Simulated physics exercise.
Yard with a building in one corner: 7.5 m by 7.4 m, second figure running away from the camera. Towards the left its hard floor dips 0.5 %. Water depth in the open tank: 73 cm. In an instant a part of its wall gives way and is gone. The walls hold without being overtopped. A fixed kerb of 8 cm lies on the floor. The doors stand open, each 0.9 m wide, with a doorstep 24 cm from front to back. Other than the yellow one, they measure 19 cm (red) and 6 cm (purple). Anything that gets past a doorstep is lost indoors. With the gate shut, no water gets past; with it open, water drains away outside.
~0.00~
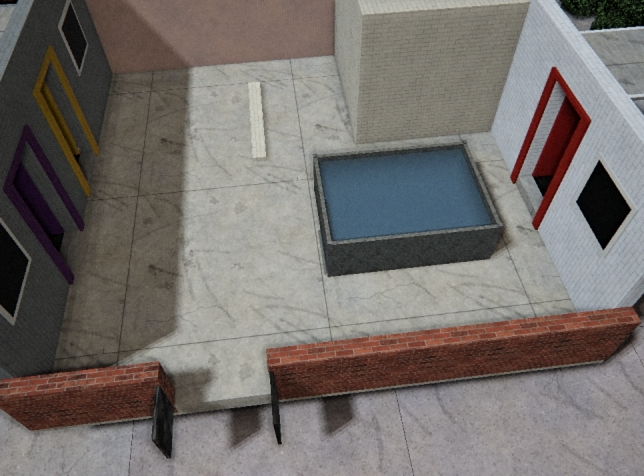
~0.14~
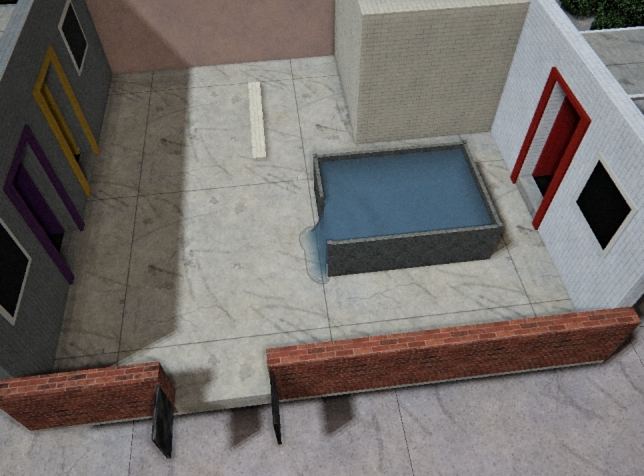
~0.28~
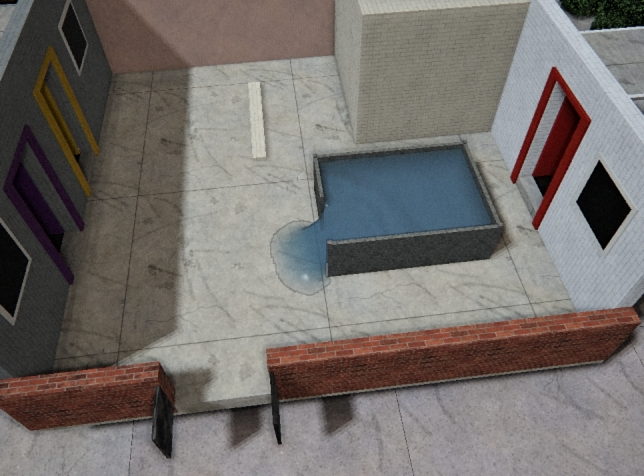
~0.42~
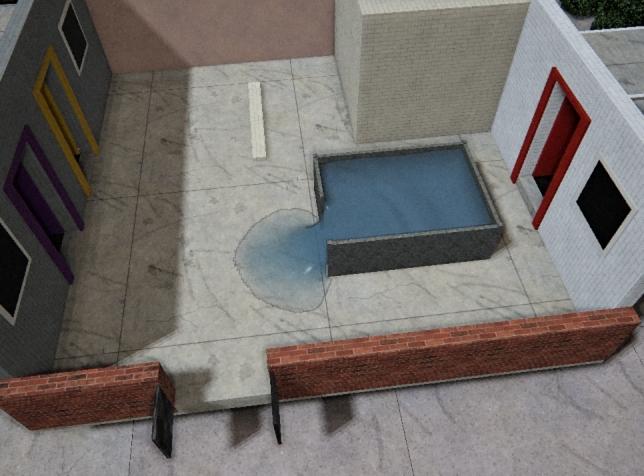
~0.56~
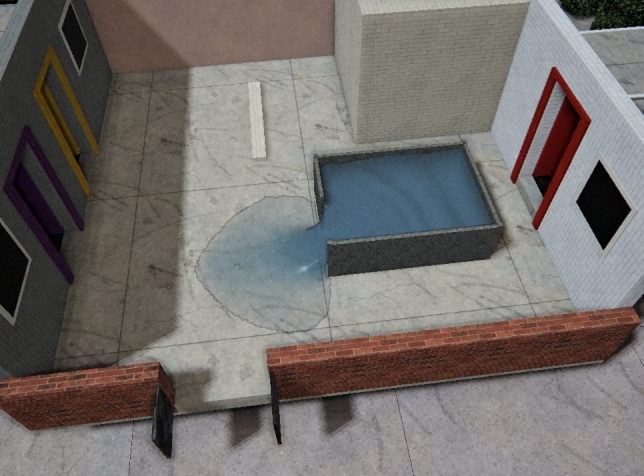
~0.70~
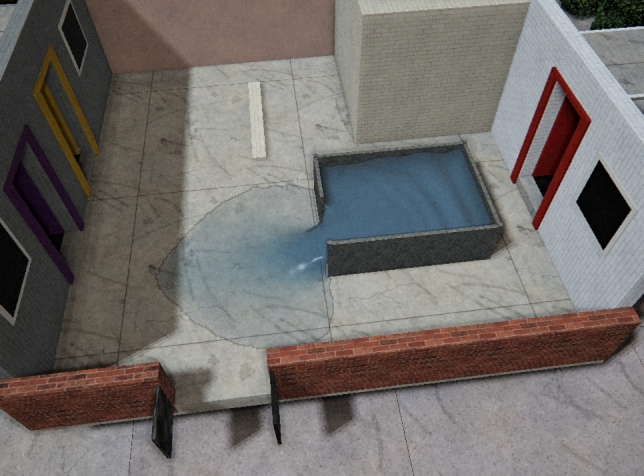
In a walled yard, water pours from a gap in an open tank and spreads left.
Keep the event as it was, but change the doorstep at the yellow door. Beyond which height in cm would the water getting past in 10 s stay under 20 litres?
I would say 8.5 cm.
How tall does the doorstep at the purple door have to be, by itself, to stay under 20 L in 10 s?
Purple door - some 20 centimetres.
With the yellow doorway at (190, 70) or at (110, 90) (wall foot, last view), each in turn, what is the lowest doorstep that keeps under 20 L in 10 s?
Roughly 8.0 cm, then roughly 10.5 cm.
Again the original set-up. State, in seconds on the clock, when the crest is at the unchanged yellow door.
Approximately 2.6 s.
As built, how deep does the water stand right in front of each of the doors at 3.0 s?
In cm - red: 0, purple: 21, yellow: 13.
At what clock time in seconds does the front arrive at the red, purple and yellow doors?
Red not within the 10 s, purple 1.2 s, yellow 2.0 s.
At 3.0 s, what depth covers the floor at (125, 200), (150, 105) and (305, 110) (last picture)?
Ordered as asked: 3, 0, 0 cm.
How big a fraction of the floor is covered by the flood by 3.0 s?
I'd estimate about 40 percent.
After 1.4 s water covers 30 % of the floor, deepest (39 cm) near (315, 263); it has not reached the yellow door.
After 3.0 s water covers 40 % of the floor, deepest (34 cm) near (130, 393); 13 cm at the yellow door, 2 litres in over its 12 cm doorstep.
After 10.0 s water covers 65 % of the floor, deepest (12 cm) near (327, 61); 7 cm at the yellow door, 4 litres in over its 12 cm doorstep.
At the yellow door as built, the water arrived by 2.0 s and peaked near 15 cm at 2.6 s.
With a doorstep of 7.5 cm, 32 litres would have come in within the 10 s; with 10 cm, 11 litres. So under 20 litres takes about 8.5 cm.
